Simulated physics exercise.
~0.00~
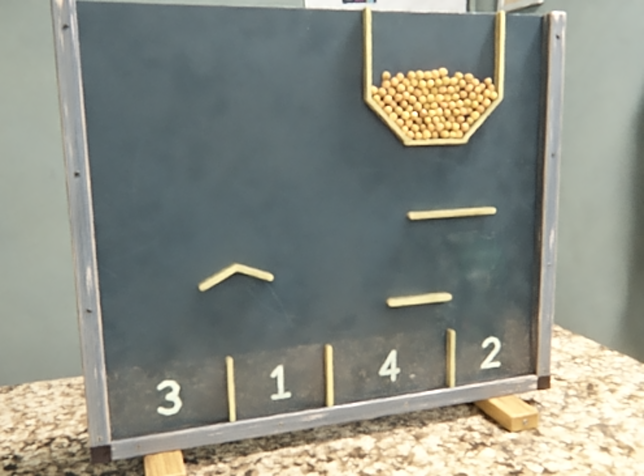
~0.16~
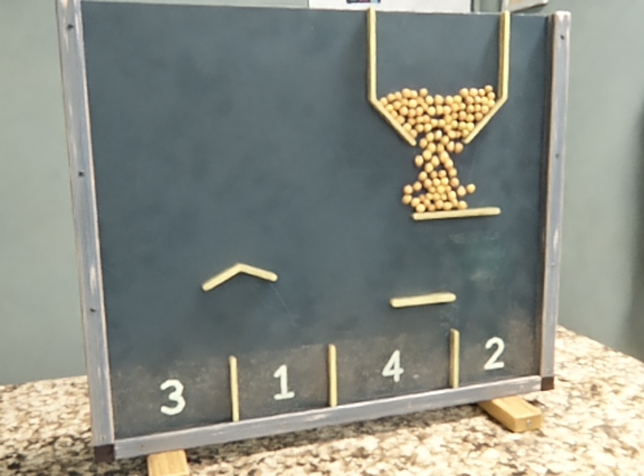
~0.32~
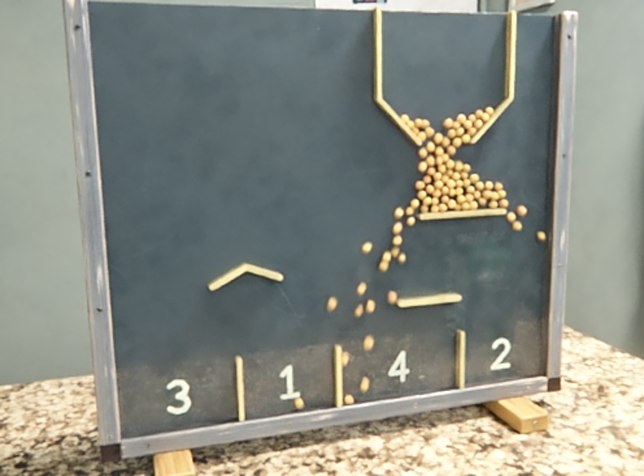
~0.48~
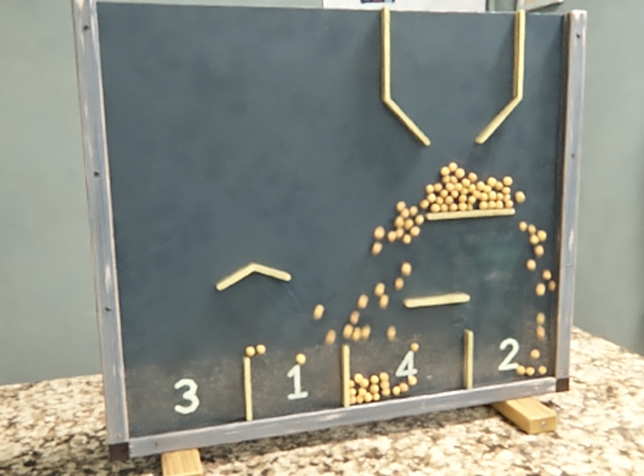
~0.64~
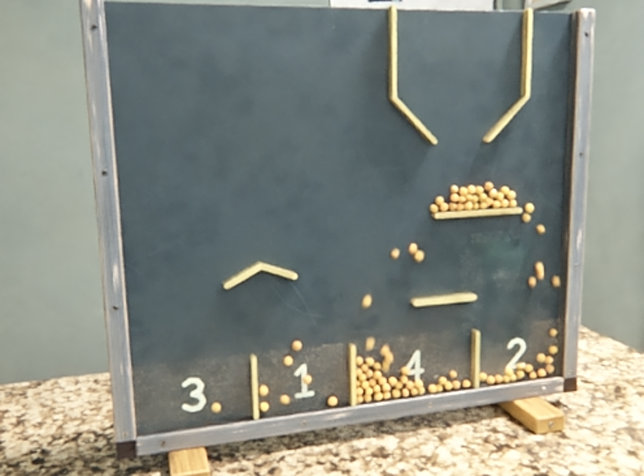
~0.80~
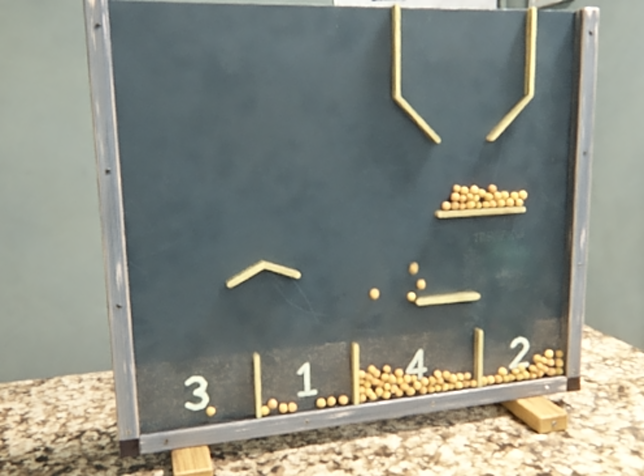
Wooden beads pouring from an opened hopper, piling on a ledge and spilling off both sides, mostly into bins four and two.
